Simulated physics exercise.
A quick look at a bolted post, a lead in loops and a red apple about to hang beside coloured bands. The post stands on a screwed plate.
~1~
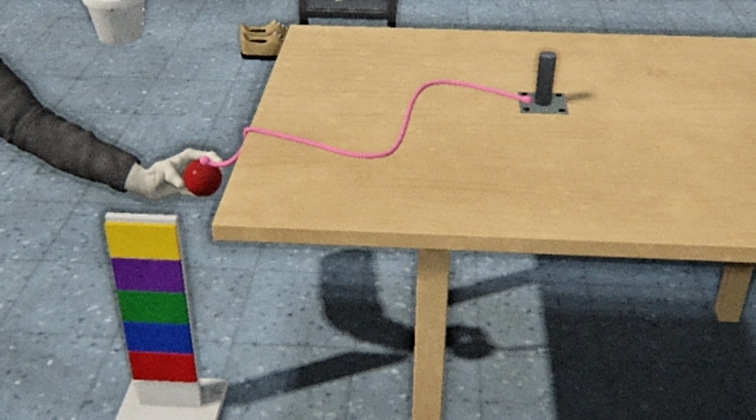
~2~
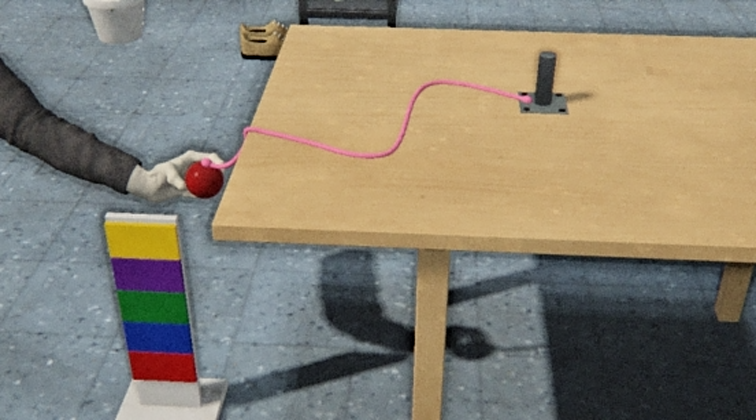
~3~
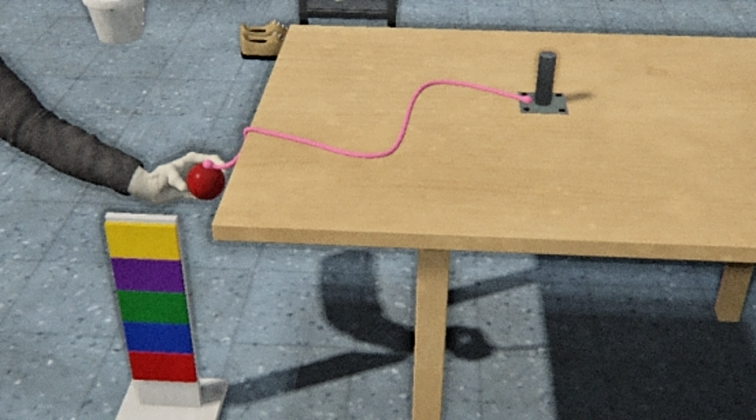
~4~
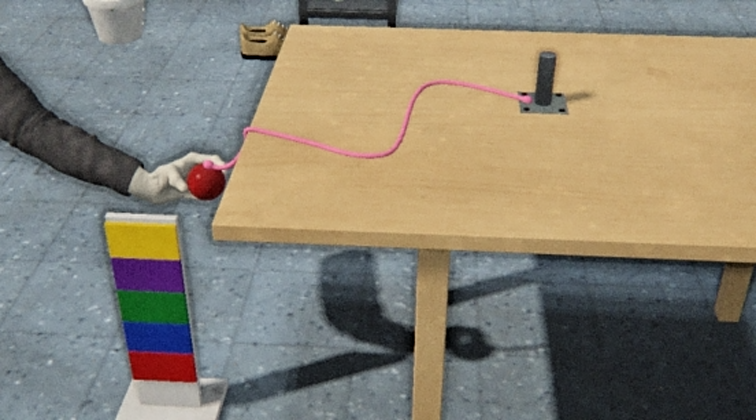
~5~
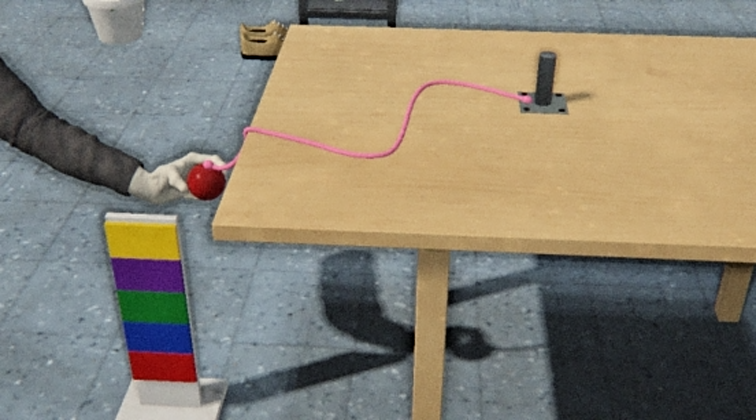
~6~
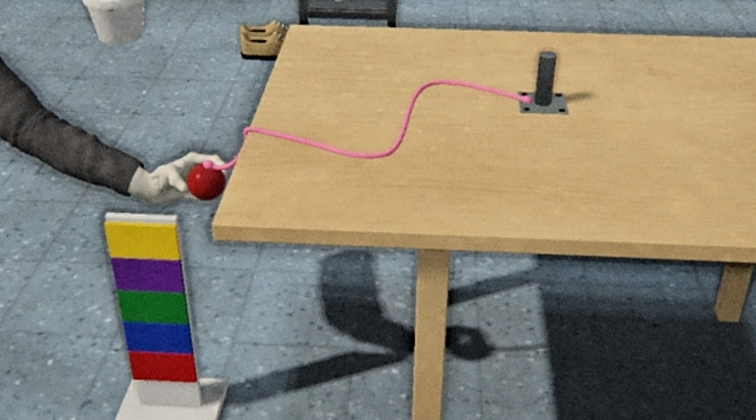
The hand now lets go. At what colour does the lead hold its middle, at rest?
At green.
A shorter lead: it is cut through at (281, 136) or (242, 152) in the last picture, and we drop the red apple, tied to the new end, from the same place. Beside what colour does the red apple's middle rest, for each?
One after the other, yellow; purple.
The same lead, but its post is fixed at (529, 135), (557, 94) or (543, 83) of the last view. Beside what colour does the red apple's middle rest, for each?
One after the other, blue; green; green.
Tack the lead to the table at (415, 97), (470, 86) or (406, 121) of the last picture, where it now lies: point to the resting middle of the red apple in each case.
About (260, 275), (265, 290) and (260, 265).
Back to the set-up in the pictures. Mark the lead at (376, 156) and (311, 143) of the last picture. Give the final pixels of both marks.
At (254, 123), then (258, 181).
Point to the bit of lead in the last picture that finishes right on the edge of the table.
The one at (383, 155).
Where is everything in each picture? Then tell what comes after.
In the first picture, red apple (203, 178); yellow (142, 243); purple (148, 276); green (153, 308); blue (158, 339); red (162, 368).
In the second picture, red apple (205, 179); lead through (491, 91) (420, 90) (405, 128) (354, 155) (268, 133).
In the third picture, red apple (206, 181).
In the fourth picture, red apple (206, 182); lead through (491, 91) (420, 90) (405, 128) (354, 155) (268, 133).
In the fifth picture, red apple (206, 182).
In the sixth picture, red apple (206, 182); lead through (491, 91) (420, 90) (405, 128) (354, 155) (268, 133).
A little later, apple near (276, 292); level with green.
Next, apple near (267, 300); level with green.
When it is over, apple near (268, 302); level with green. Its centre hangs level with the green band.
